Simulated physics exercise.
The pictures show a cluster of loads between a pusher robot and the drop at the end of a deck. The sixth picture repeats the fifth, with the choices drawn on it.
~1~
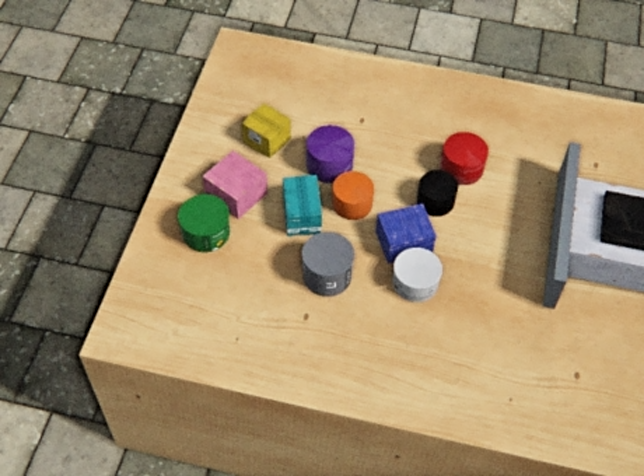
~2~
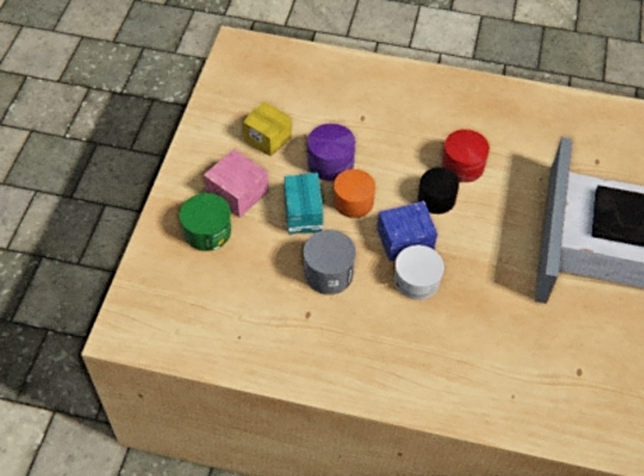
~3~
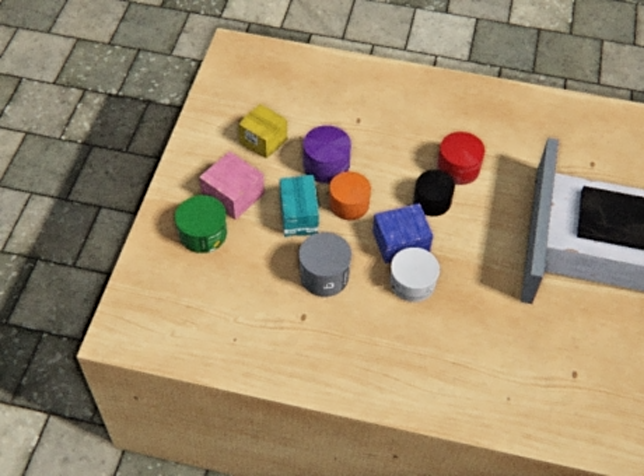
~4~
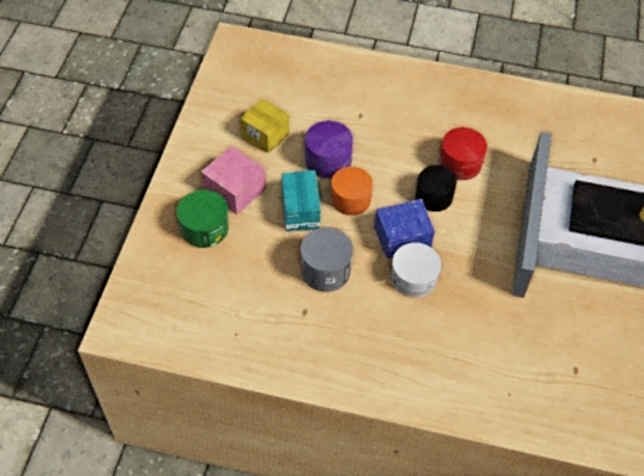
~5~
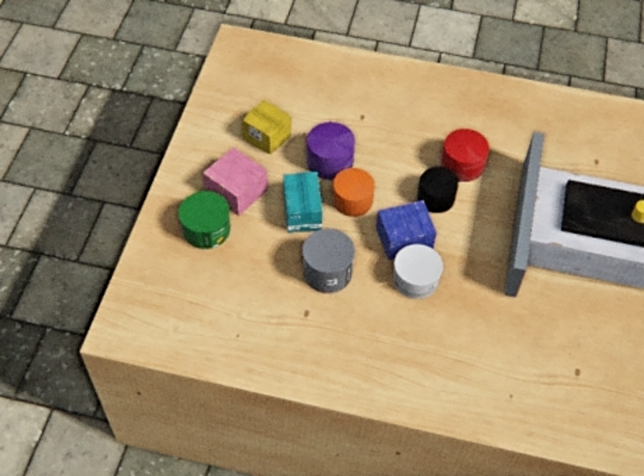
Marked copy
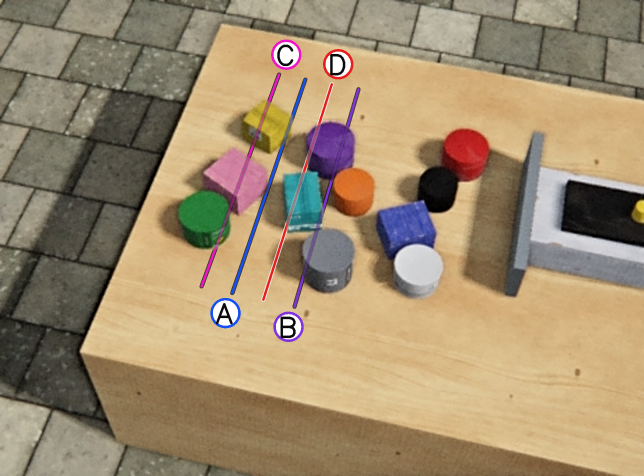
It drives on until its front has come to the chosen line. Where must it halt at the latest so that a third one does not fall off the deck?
No third one falls up to C.
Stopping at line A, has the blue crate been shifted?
Yes.
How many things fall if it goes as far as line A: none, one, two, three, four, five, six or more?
By then, none.
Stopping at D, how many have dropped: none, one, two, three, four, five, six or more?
By then, none.
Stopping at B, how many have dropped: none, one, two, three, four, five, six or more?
By then, none.
On the copy, A at (272, 177); B at (329, 189); C at (243, 172); D at (300, 183).
On C. First, robot (495, 190); red canister (405, 144); white pail (377, 267).
Then, robot (391, 170); yellow parcel (233, 119); green pail (195, 220).
Finally, robot (313, 154); pink crate over the edge; yellow parcel over the edge; two fallen.
By contrast, A is within the limit but short; B is within the limit but short; D is within the limit but short.
